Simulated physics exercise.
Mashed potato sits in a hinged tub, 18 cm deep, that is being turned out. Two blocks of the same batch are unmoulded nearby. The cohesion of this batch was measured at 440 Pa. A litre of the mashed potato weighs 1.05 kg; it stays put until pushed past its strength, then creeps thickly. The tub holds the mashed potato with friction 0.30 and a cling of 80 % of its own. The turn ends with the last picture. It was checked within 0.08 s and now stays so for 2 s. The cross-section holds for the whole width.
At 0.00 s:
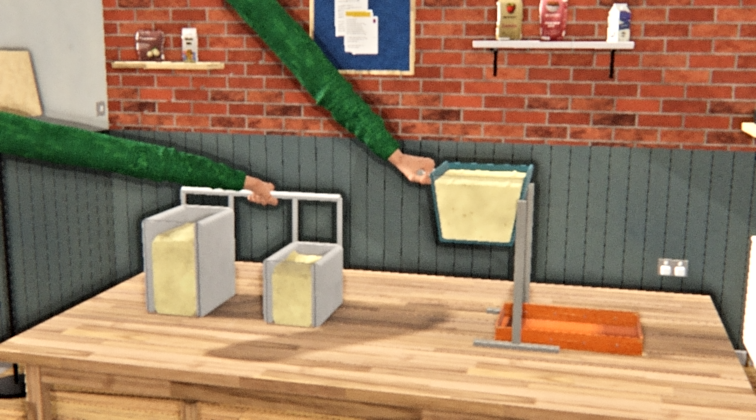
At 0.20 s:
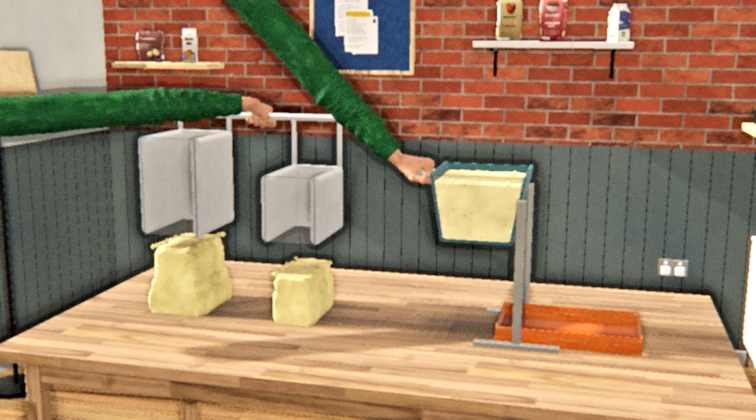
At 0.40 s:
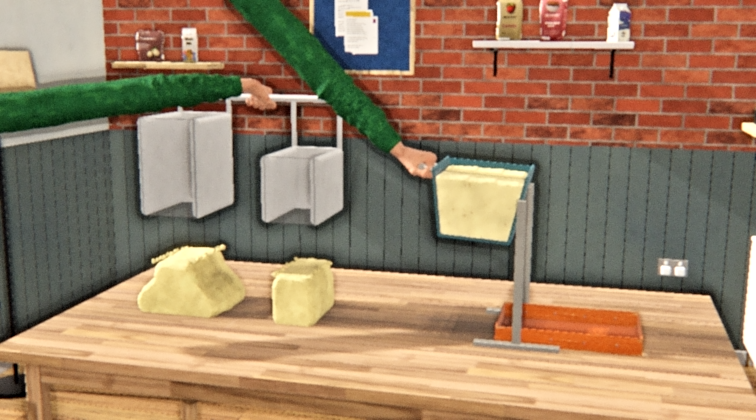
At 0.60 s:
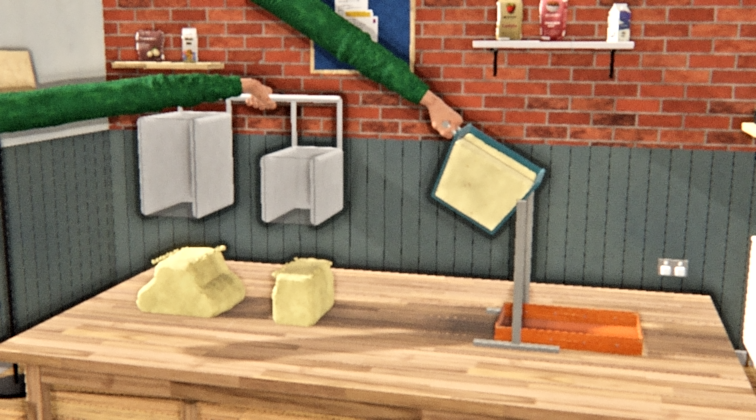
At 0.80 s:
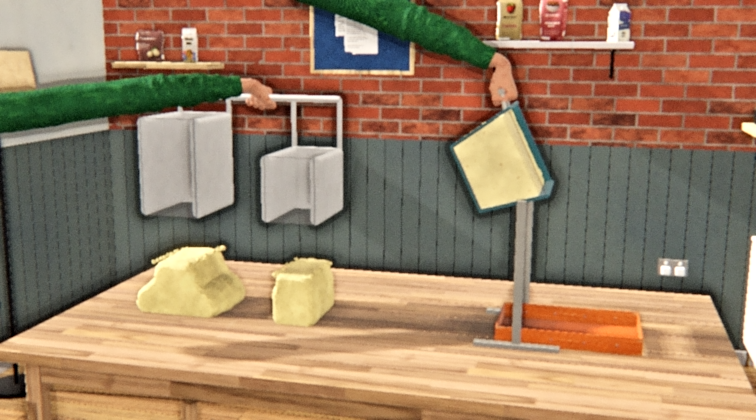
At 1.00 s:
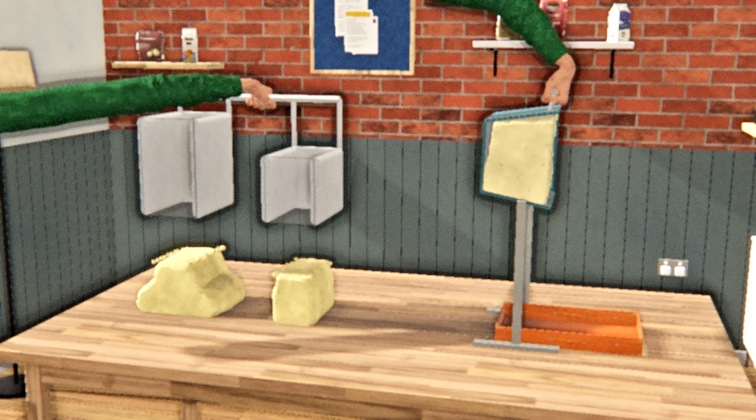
Two green-sleeved arms reach over a wooden worktop in a kitchen with brick and dark panelled walls, seen from the front by a still camera. Pale yellow mash fills two grey moulds at left and a teal tub on a stand above an orange tray at right. One hand lifts the moulds, the larger uncovered block slumps, then the other turns the tub clockwise onto its side.
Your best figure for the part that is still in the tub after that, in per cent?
The part that is still in the tub after that is near 32 %.
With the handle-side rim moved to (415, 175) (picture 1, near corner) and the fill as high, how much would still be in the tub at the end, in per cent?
In that case some 20 per cent.
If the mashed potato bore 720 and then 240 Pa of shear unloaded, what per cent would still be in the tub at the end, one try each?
In turn about 45 %, 25 %.
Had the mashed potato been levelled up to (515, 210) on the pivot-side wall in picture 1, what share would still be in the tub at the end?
In that case some 75 per cent.
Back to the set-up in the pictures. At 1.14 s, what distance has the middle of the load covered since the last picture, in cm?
Some 5 cm.
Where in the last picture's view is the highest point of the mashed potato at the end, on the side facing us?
Around (521, 172).
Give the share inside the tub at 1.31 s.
About 45 %.
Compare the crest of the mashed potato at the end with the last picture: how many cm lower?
Roughly 14 cm.
After 1.14 s, the tub is at 92 degrees and holds 80 %.
After 1.31 s, the tub is at 92 degrees and holds 43 %.
After 1.48 s, the tub is at 92 degrees and holds 33 %.
After 1.65 s, the tub is at 92 degrees and holds 32 %.
After 3.00 s, the tub is at 92 degrees and holds 32 %.
